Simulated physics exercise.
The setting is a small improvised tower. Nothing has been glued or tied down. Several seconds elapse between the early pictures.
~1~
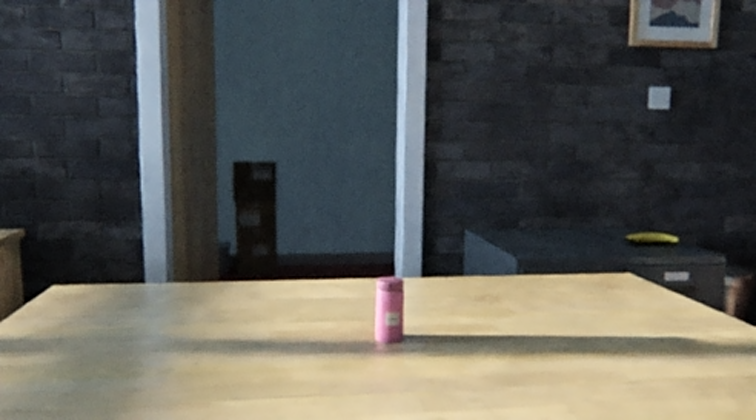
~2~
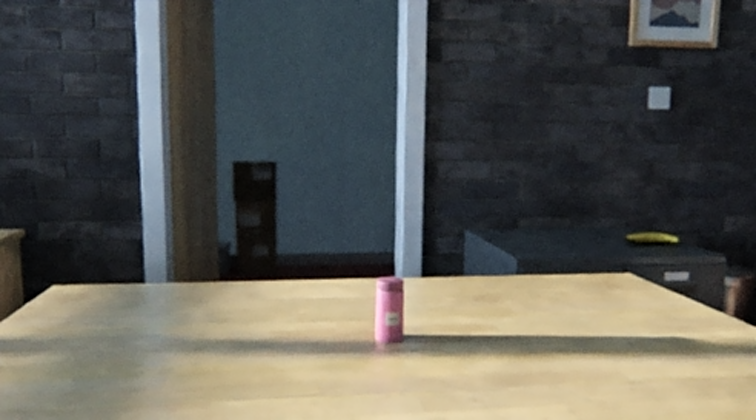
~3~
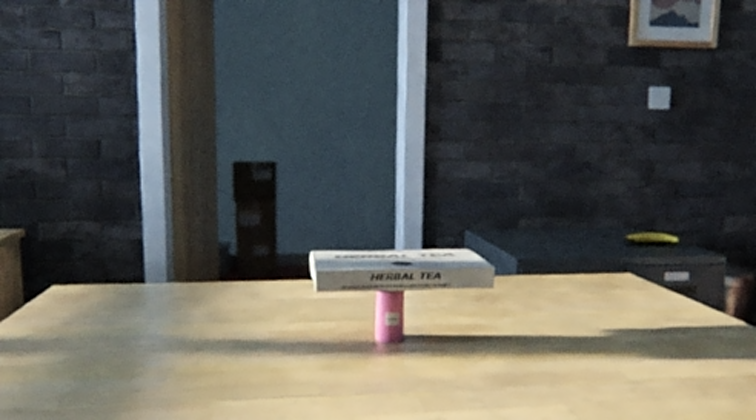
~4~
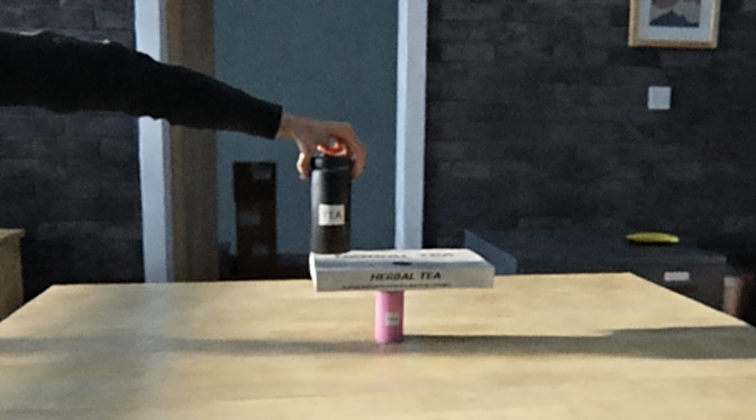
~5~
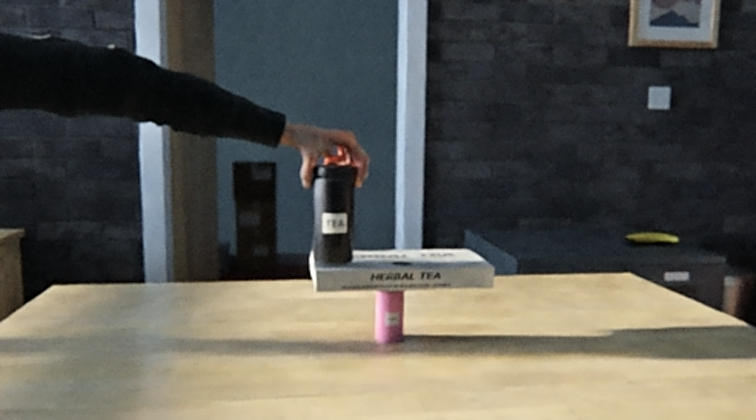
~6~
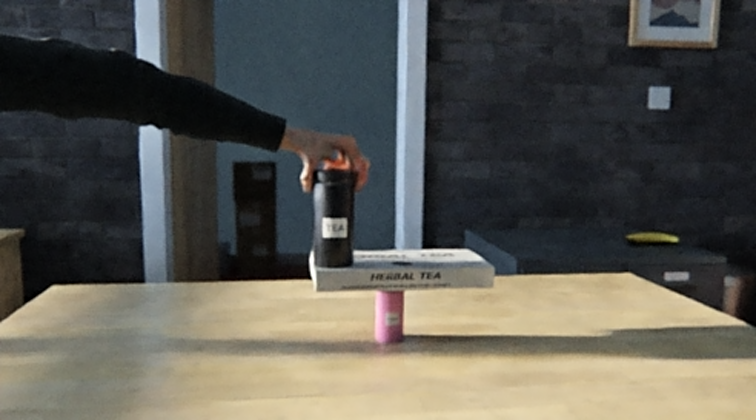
The clip shows a small pink container on a wooden table, then a white herbal tea packet lying across its top; a hand reaches in from the left, lowers a black jar onto the packet's left side and keeps holding it.
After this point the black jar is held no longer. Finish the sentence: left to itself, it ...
... drops.
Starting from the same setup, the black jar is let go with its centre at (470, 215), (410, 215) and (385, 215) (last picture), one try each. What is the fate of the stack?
Topples, topples, stands firm.
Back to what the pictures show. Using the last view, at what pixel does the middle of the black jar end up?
The object finishes somewhere near (228, 325).
Then, 0.40 s on from there, black jar now fallen; white packet turned 57° from how it was put.
Then, 1.00 s on from there, white packet now fallen.
In the end, fallen, black jar and white packet; pink shaker unmoved. At the end, from the last picture's camera, black jar near (228, 325). The stack loses its balance.
